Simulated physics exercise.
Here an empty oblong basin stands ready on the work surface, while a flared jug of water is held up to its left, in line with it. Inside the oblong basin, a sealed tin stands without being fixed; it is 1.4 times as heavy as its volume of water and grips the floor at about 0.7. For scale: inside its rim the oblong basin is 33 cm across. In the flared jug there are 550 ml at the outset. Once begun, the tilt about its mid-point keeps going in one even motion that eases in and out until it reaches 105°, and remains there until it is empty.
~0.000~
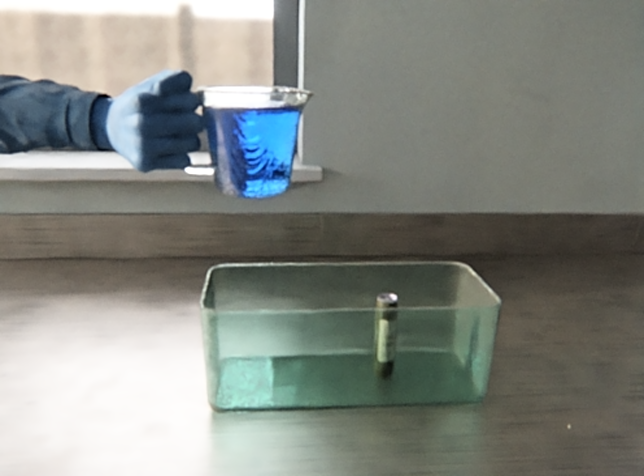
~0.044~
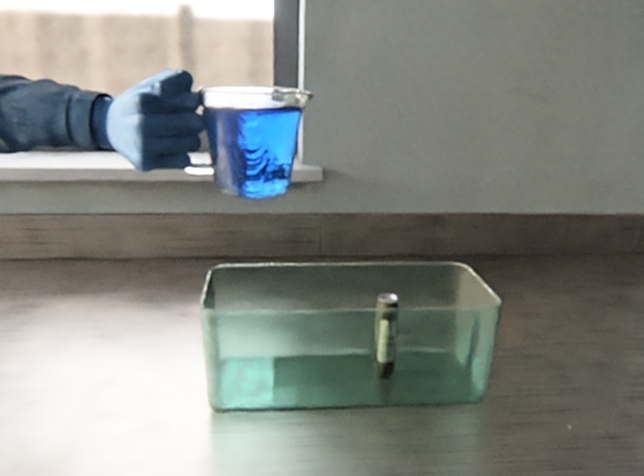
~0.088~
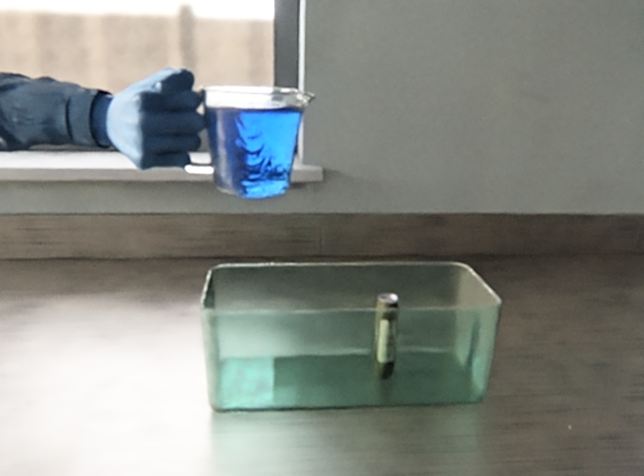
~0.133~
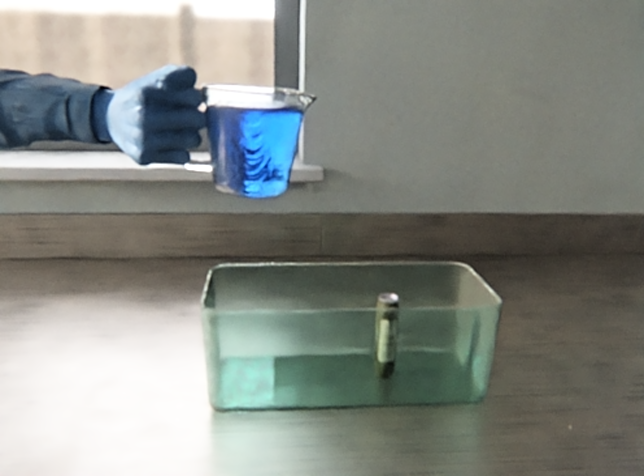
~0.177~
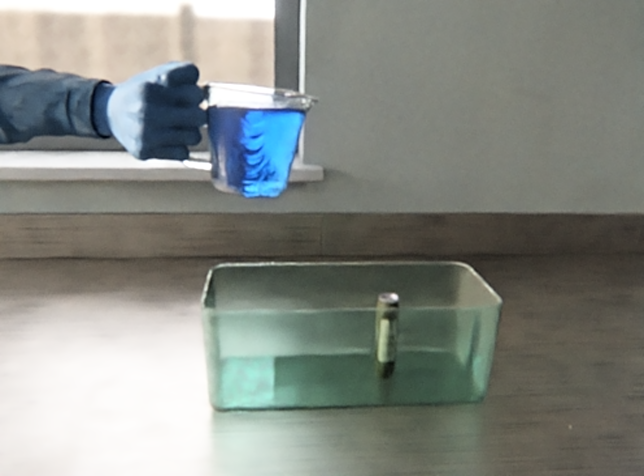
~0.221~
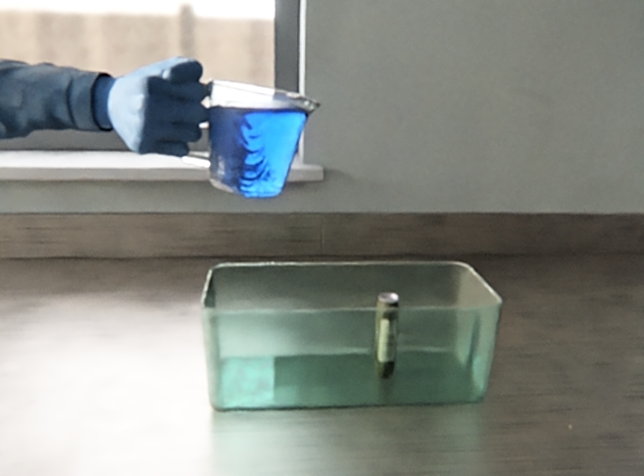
A blue-gloved hand in a dark sleeve holds a clear flared jug of bright blue water in front of a window at upper left. Below it, seen from the front and slightly above, an empty greenish, see-through oblong basin with a small dark tin inside sits on a grey-brown work surface against a grey wall. The jug stays almost level, then tilts slightly to the right as the hand rises a little, while the camera remains still.
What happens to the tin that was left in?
Looks like it can't take it.
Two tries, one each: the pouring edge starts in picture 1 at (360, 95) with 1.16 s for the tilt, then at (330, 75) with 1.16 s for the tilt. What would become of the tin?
Trial 1 - tin stays standing; trial 2 - tin tips.
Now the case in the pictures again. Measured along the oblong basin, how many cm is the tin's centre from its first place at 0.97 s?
Close to 1 cm.
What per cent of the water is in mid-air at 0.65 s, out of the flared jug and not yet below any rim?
Near 20 per cent at that moment.
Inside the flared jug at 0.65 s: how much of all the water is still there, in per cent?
At that time about 76 in a hundred parts are still held.
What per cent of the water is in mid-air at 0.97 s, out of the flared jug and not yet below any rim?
Near 24 percent.
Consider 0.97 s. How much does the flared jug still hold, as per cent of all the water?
18 in a hundred, give or take.
By 0.65 s the tilt is 63° and 75 per cent is still to pour; the tin stands where it began.
By 0.97 s the tilt is 98° and 18 per cent is still to pour; the tin leans 6°.
By 1.30 s the tilt is 105° and 0 per cent is still to pour; the tin lies on its side.
By 1.66 s the tilt is 105° and 0 per cent is still to pour; the tin lies on its side.
At rest the tin lies on its side.
